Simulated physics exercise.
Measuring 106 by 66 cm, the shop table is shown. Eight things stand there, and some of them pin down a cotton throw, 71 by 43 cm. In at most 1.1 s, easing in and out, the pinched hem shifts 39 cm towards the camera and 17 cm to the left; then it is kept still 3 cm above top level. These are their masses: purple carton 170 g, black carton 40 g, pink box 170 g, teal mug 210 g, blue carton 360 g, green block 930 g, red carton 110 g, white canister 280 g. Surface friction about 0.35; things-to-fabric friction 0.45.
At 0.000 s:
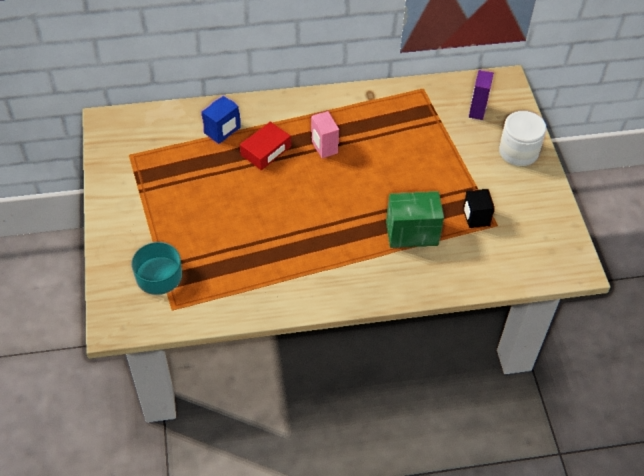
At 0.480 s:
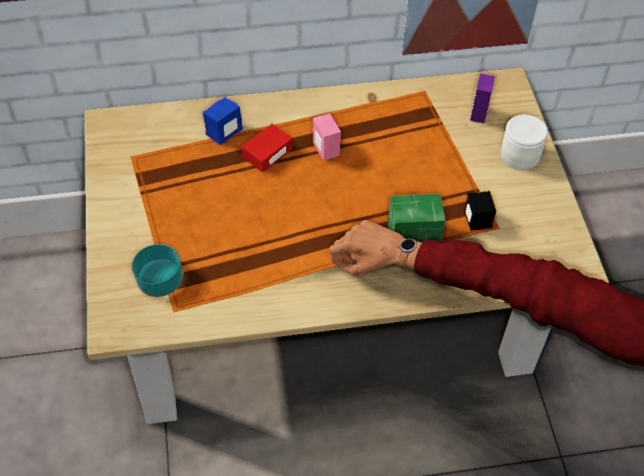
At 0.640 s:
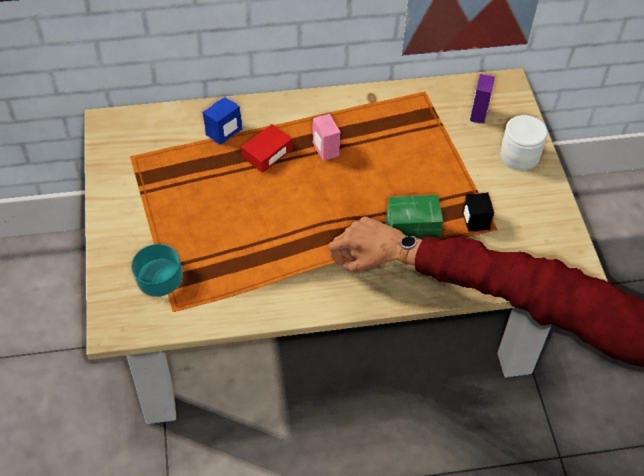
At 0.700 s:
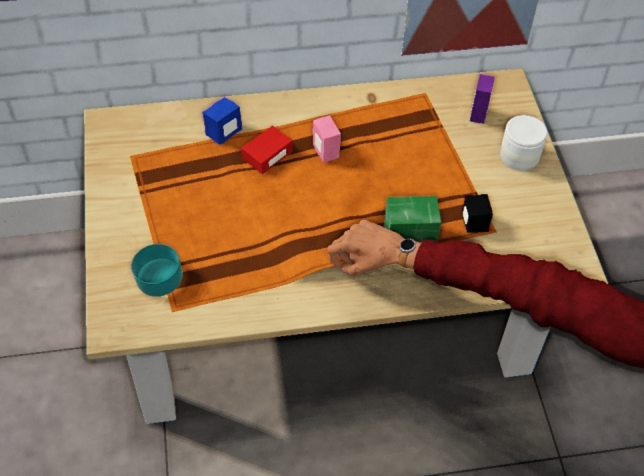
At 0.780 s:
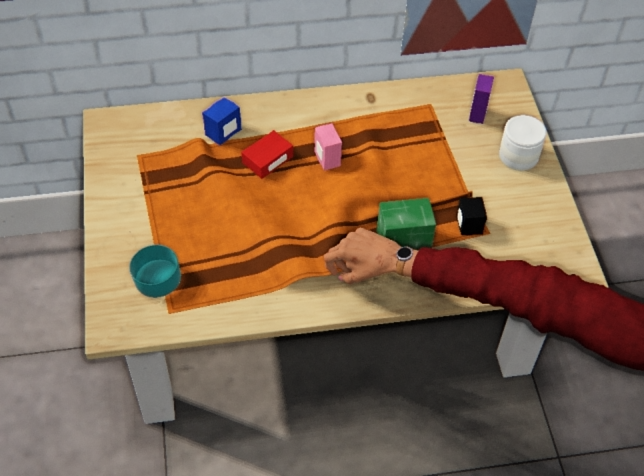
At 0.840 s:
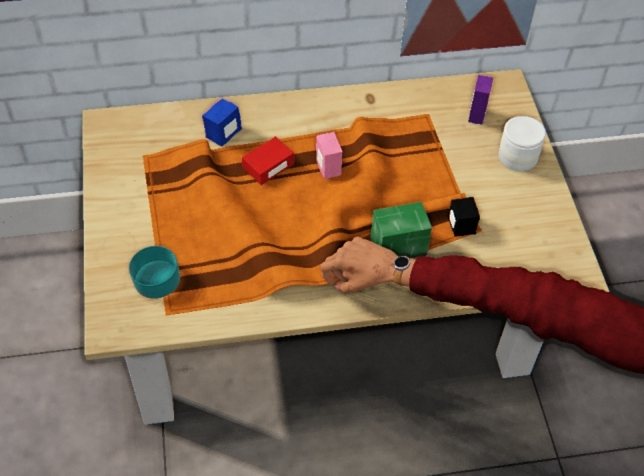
The video shows an orange striped cloth on a wooden table with colored boxes resting on it; a red-sleeved hand reaches in, pinches its near edge and drags it slightly leftward and closer, wrinkling it and shifting the boxes on top.
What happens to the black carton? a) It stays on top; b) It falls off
b.
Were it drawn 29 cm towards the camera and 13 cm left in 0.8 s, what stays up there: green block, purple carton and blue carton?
So the green block comes down, the purple carton does not fall, and the blue carton does not fall.
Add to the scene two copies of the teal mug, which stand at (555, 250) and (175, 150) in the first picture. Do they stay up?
Log, listed order - kept / kept.
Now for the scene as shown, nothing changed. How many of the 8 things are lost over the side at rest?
4.
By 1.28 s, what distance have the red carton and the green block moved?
The red carton is 25 cm out, the green block 25 cm.
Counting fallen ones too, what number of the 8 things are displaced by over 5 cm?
5.
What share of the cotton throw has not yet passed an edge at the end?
Roughly 0% of it.
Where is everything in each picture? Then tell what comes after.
In the first picture, shows, black carton (481, 199); cotton throw corners (172, 311) (129, 155) (423, 89).
In the second picture, shows, cotton throw corners (174, 312) (131, 157); grip (342, 265).
In the third picture, shows, cotton throw corners (173, 312) (130, 157); grip (342, 261).
In the fourth picture, shows, red carton (267, 144); pink box (327, 127); cotton throw corners (172, 312) (130, 157); grip (341, 265).
In the fifth picture, shows, red carton (267, 148); green block (408, 213); black carton (474, 207); cotton throw corners (169, 314) (137, 156); grip (337, 273).
In the sixth picture, shows, black carton (466, 208); cotton throw corners (166, 316) (143, 156) (429, 114); grip (334, 282).
At 1.1 s, 100 % of the cotton throw is still over the top; black carton 12 cm off its start, pink box 17 cm off its start, red carton 14 cm off its start.
At 1.3 s, 85 % of the cotton throw is still over the top; black carton 23 cm off its start, pink box 30 cm off its start, red carton 27 cm off its start.
At 1.5 s, 50 % of the cotton throw is still over the top; black carton over the edge, pink box 41 cm off its start at (283, 275), green block over the edge.
At 1.7 s, 35 % of the cotton throw is still over the top; black carton over the edge, pink box lifted 13 cm, green block over the edge.
At 3.3 s, 0 % of the cotton throw is still over the top; black carton over the edge, pink box over the edge, red carton over the edge, green block over the edge.
